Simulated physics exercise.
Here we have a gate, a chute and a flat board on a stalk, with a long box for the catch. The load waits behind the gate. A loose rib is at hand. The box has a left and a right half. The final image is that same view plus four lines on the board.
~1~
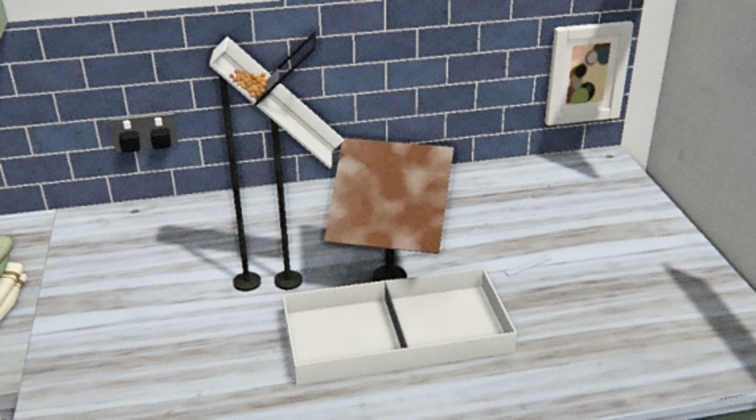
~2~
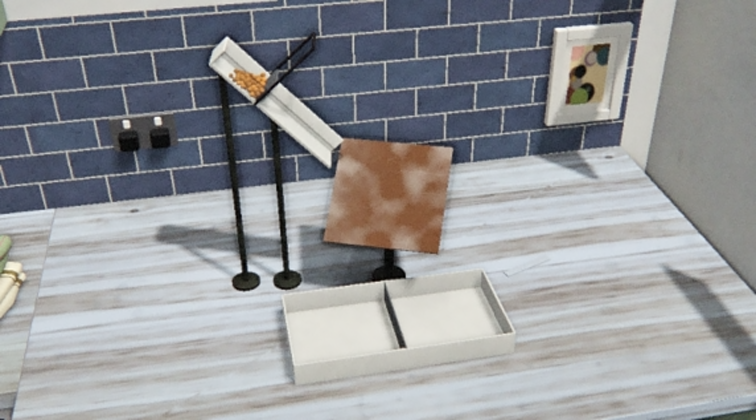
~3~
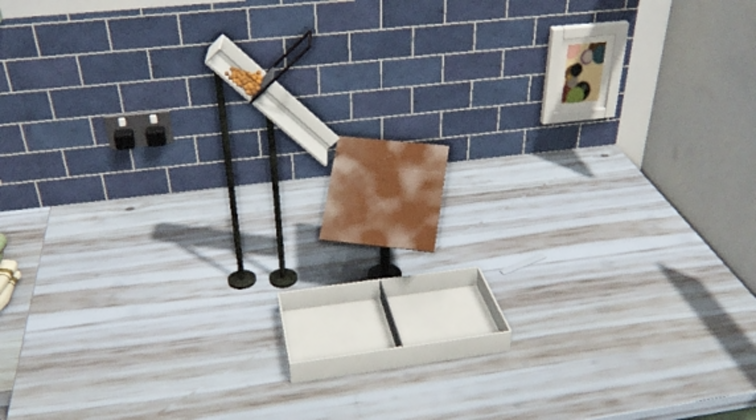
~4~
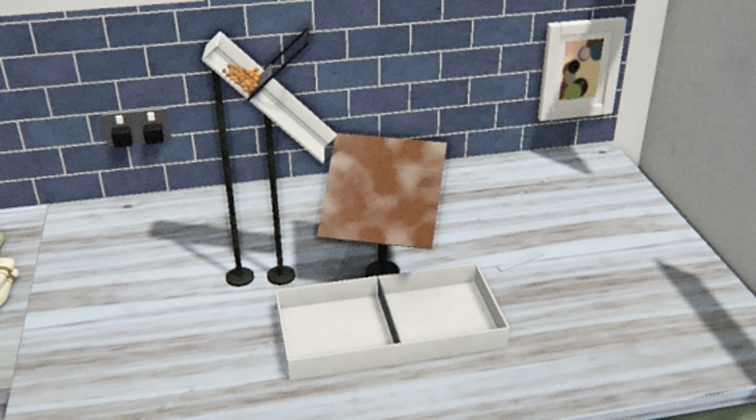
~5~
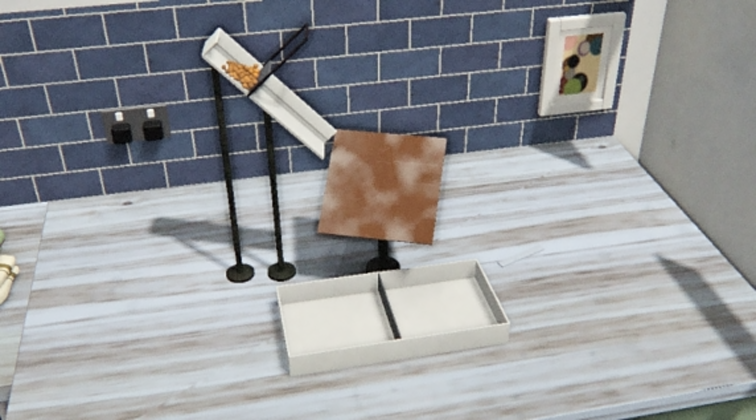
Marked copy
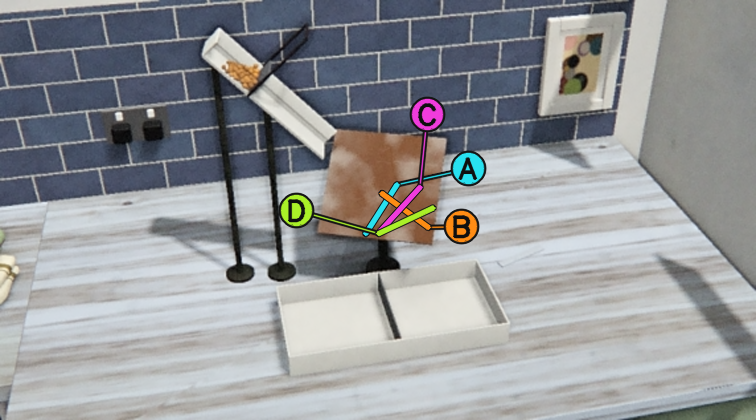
Nothing moves except the view, which shifts very slightly, as a small heap of orange-brown pieces sits behind a dark gate in a sloping white chute, above a tilted brown board and a pale, divided box.
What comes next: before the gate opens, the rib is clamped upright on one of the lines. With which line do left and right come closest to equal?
Line B does it best.
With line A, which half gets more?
The left half.
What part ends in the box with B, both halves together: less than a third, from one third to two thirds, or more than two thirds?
It is more than two thirds.
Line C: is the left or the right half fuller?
Left.
On the marked copy, line A from (396, 184) to (365, 233); line B from (381, 193) to (428, 227); line C from (420, 187) to (380, 230); line D from (433, 208) to (378, 233).
Choosing A, of what is caught, almost all in the left half, about a tenth in the right.
Choosing B, of what is caught, roughly a third in the left half, roughly two thirds in the right.
Choosing C, of what is caught, almost all in the left half, just a few in the right.
Choosing D, of what is caught, almost all in the left half, about a tenth in the right.
